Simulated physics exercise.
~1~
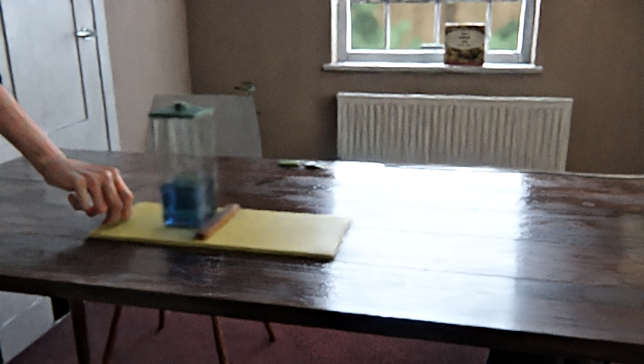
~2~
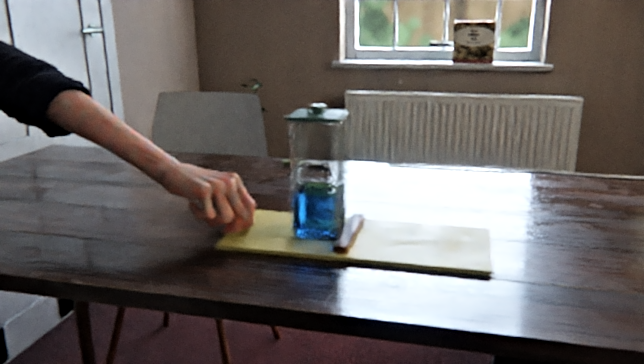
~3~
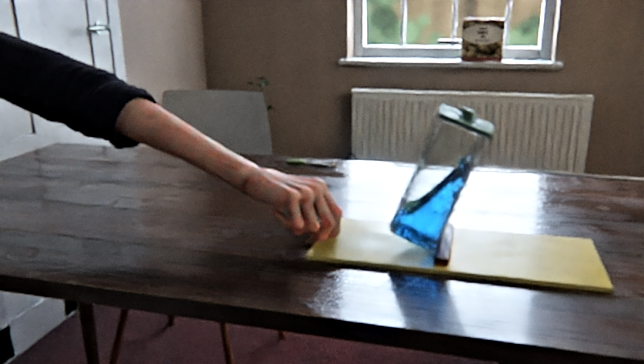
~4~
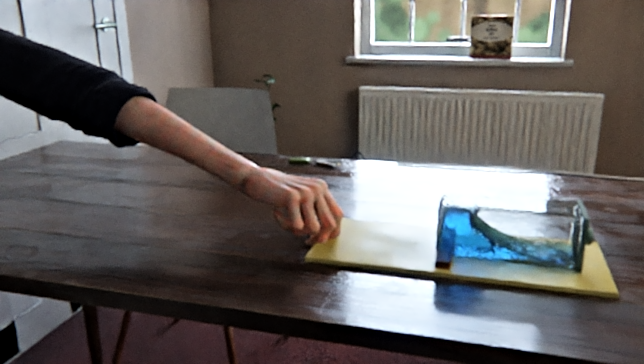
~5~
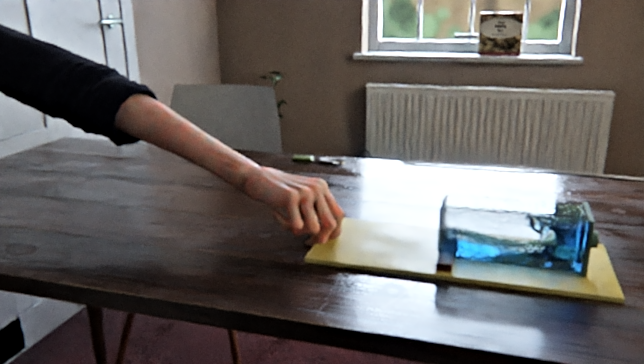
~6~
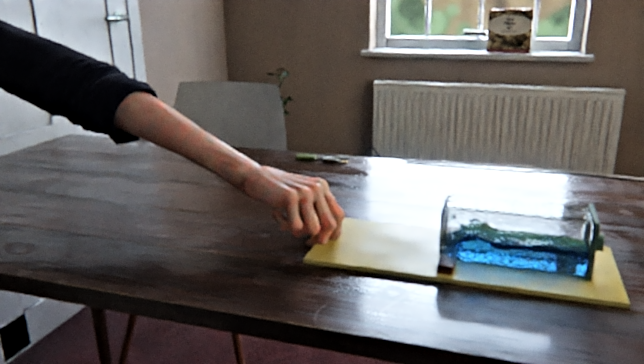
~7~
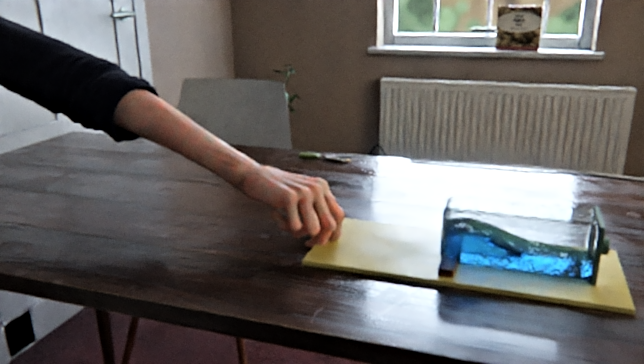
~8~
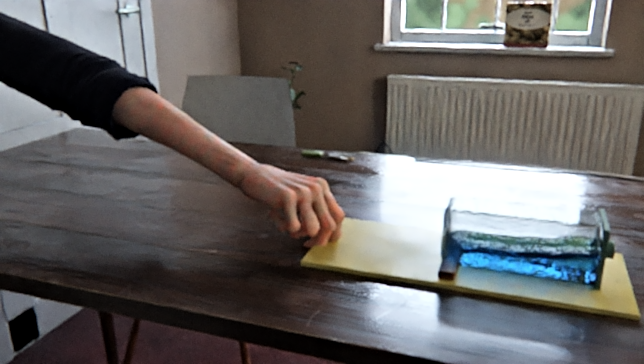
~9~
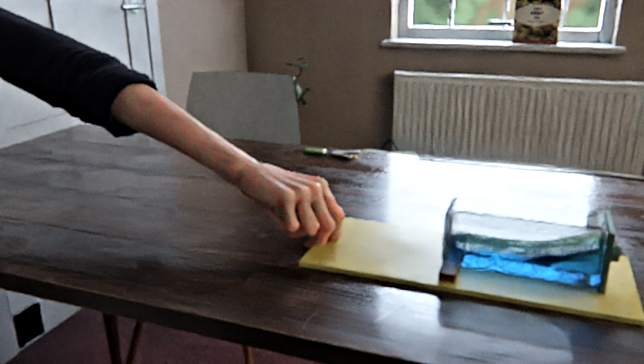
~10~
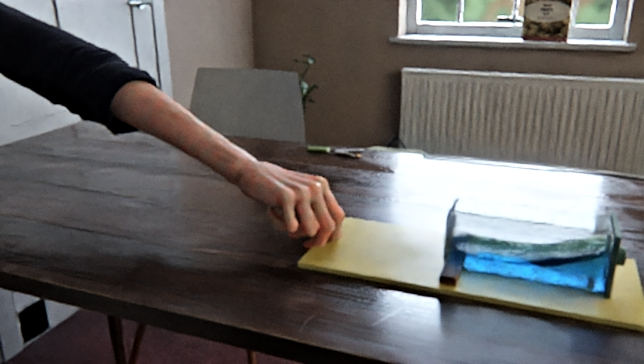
A clear, capped flask partly filled with blue liquid stands on a pale yellow board atop a dark, glossy wooden table, its foot by a low brown strip. The view faces a window with a box on its sill, above a white radiator, with a pale chair behind the table and a door at left. A dark-sleeved arm reaches in from the left, and the board slides right with the flask upright. As the board stops, the flask tips right over the strip and falls flat. The liquid sloshes, then calms, leaving the flask lying on its side.
